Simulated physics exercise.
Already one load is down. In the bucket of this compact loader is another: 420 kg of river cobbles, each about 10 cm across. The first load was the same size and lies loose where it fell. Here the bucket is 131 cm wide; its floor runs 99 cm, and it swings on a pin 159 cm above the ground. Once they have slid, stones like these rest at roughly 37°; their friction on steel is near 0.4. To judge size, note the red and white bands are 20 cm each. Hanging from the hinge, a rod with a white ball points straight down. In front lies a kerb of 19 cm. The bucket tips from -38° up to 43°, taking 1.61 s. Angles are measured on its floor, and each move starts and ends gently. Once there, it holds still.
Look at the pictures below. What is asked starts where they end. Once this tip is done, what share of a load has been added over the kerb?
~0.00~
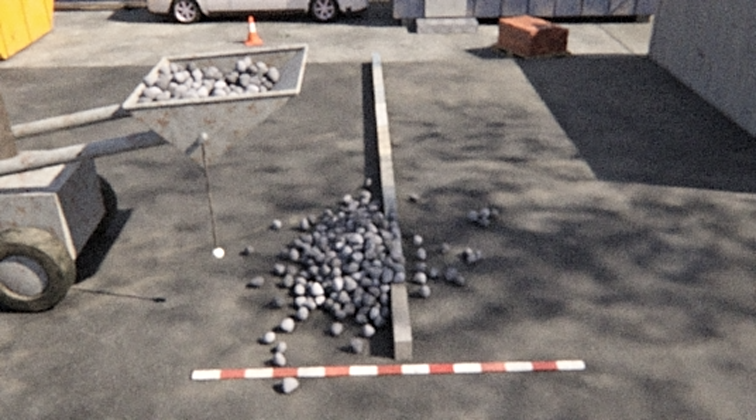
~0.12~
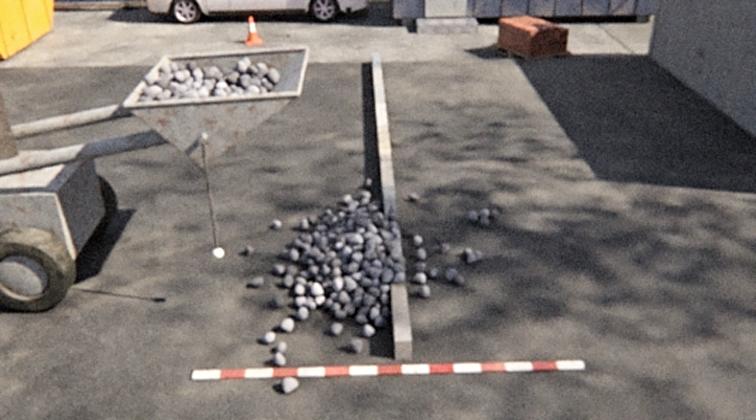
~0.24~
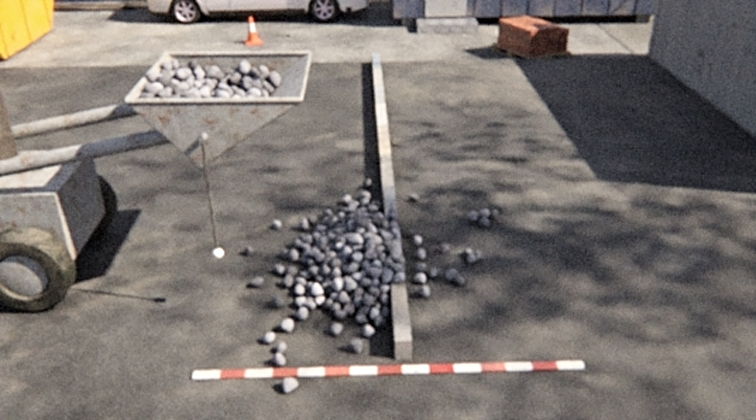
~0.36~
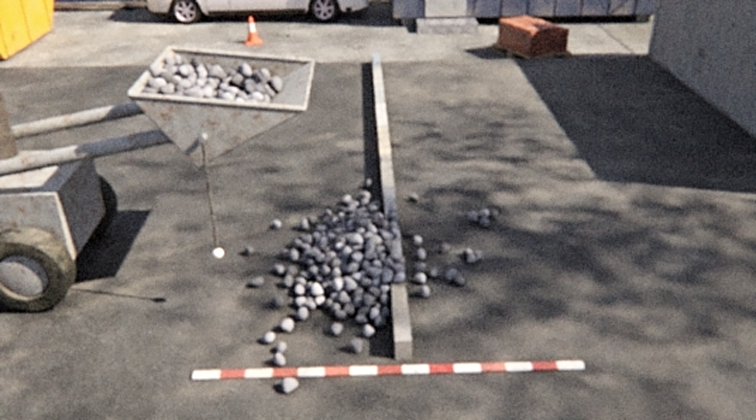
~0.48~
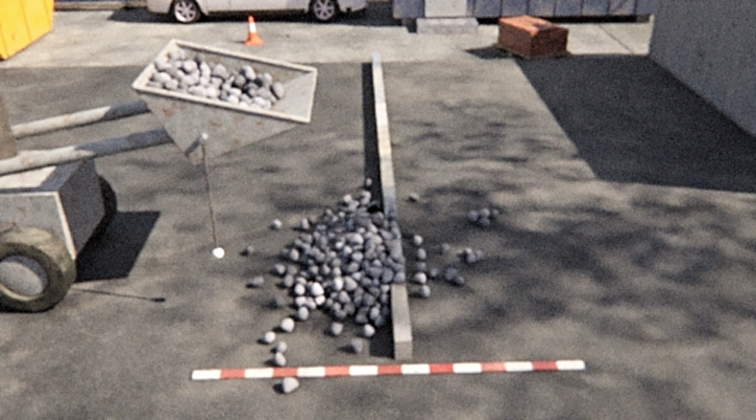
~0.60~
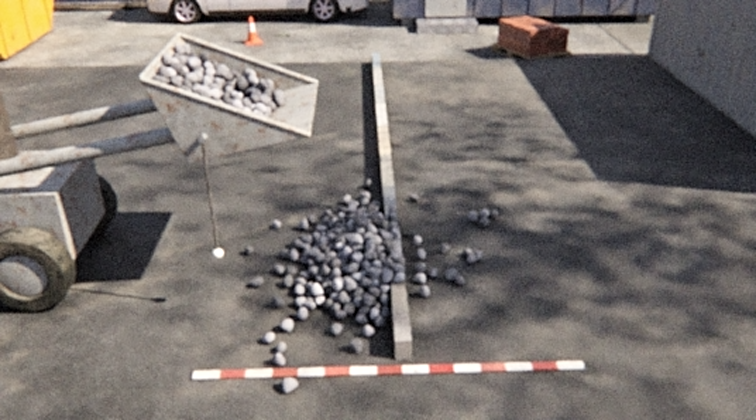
About 3 per cent.
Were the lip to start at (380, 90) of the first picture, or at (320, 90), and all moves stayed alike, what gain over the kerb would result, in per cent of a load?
I'd expect near 75 per cent first and near 15 per cent next.
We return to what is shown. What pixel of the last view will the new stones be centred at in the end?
They settle centred around (331, 249).
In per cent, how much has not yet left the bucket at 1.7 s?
I'd say about 30 per cent.
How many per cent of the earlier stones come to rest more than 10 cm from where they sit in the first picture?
I'd say roughly 10 per cent of them.
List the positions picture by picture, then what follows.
In the first picture, lip at (297, 92), floor tilted -38°, highest stones at (216, 72). The earlier load is highest near (366, 234), 29 cm above ground level, 94 % on this side of the kerb, 6 % over the kerb.
In the second picture, the bucket is at -37°, its lip at (298, 94); the top of the load is at (206, 72); the stones move at 0.1 m/s on average.
In the third picture, lip at (301, 100), floor tilted -33°, highest stones at (189, 72); the stones move at 0.2 m/s on average.
In the fourth picture, the bucket is at -28°, its lip at (305, 109); the top of the load is at (178, 67); the stones move at 0.2 m/s on average.
In the fifth picture, the bucket is at -21°, its lip at (308, 121); the top of the load is at (182, 62); the stones move at 0.2 m/s on average.
In the sixth picture, lip at (310, 135), floor tilted -13°, highest stones at (187, 57); the stones move at 0.3 m/s on average.
After 1.2 s the floor is at 31°; in per cent of one load, 99 in the bucket, 95 on this side of the kerb, 6 over the kerb; the foremost stones are at (477, 238).
After 1.7 s the floor is at 43°; in per cent of one load, 30 in the bucket, 164 on this side of the kerb, 6 over the kerb; the foremost stones are at (477, 238).
After 2.1 s the floor is at 43°; in per cent of one load, 0 in the bucket, 194 on this side of the kerb, 6 over the kerb; the foremost stones are at (477, 238).
After 4.9 s the floor is at 43°; in per cent of one load, 0 in the bucket, 192 on this side of the kerb, 8 over the kerb; the foremost stones are at (477, 236). Net gain over the kerb, 3.
